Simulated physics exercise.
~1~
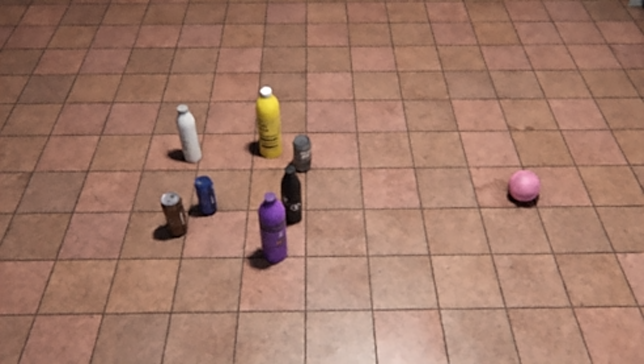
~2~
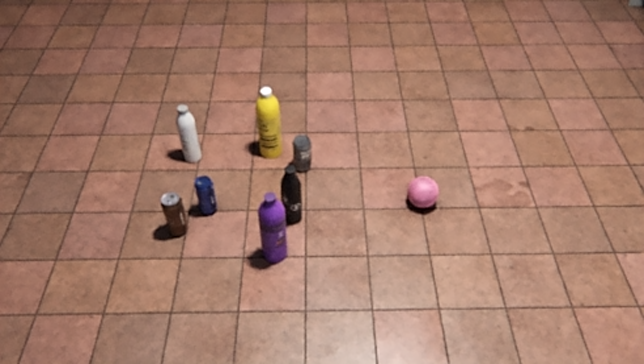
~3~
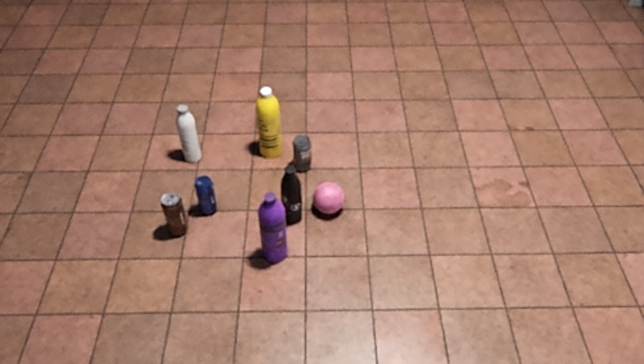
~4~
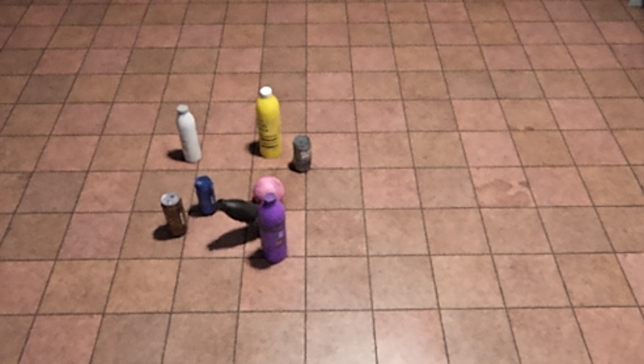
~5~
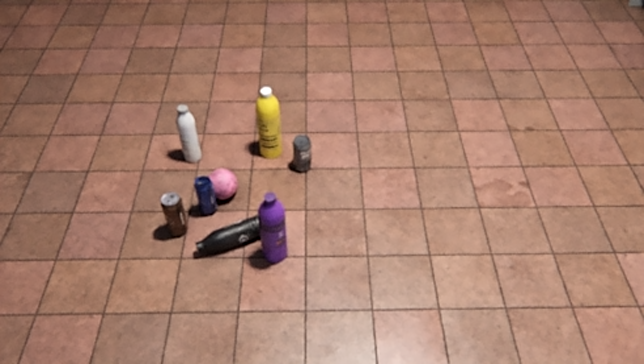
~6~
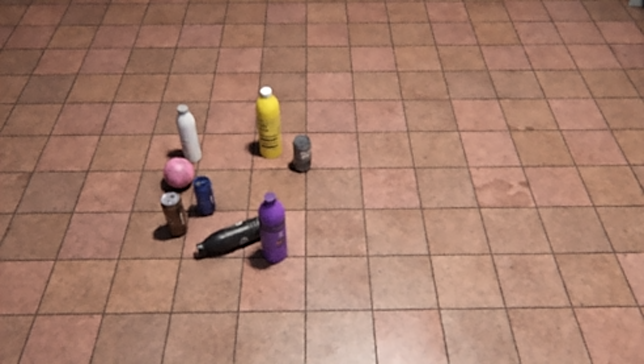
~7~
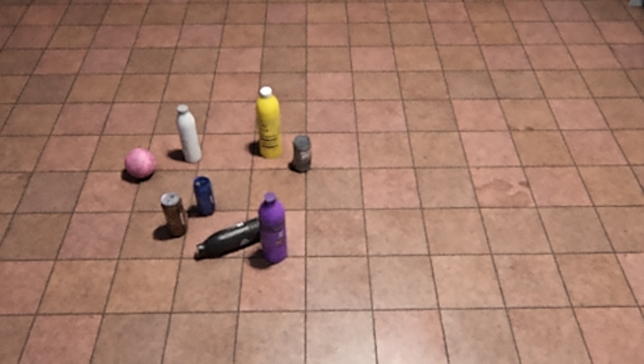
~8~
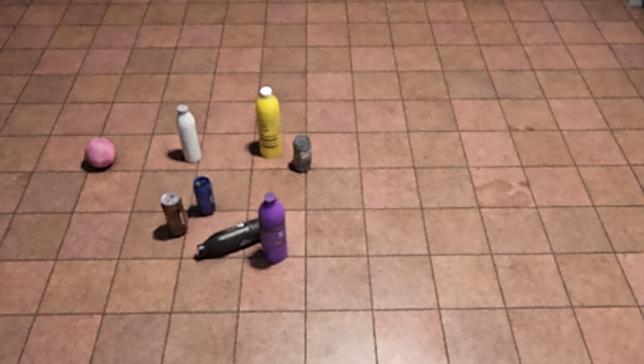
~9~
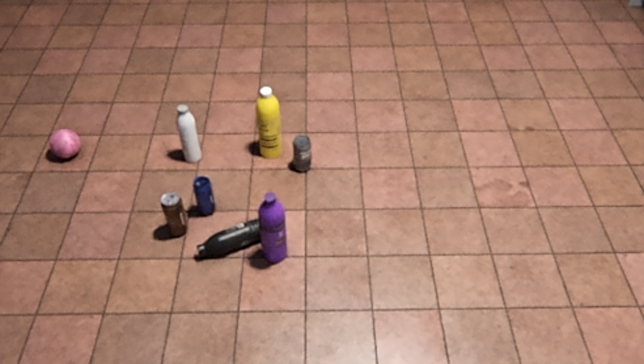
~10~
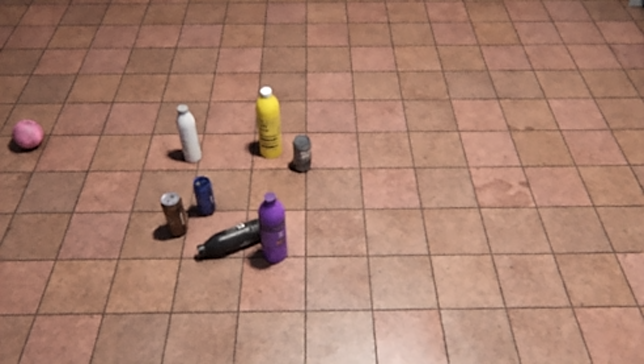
Pink ball rolling left across a tiled floor, knocking over the black bottle, then rolling on past the other upright containers.
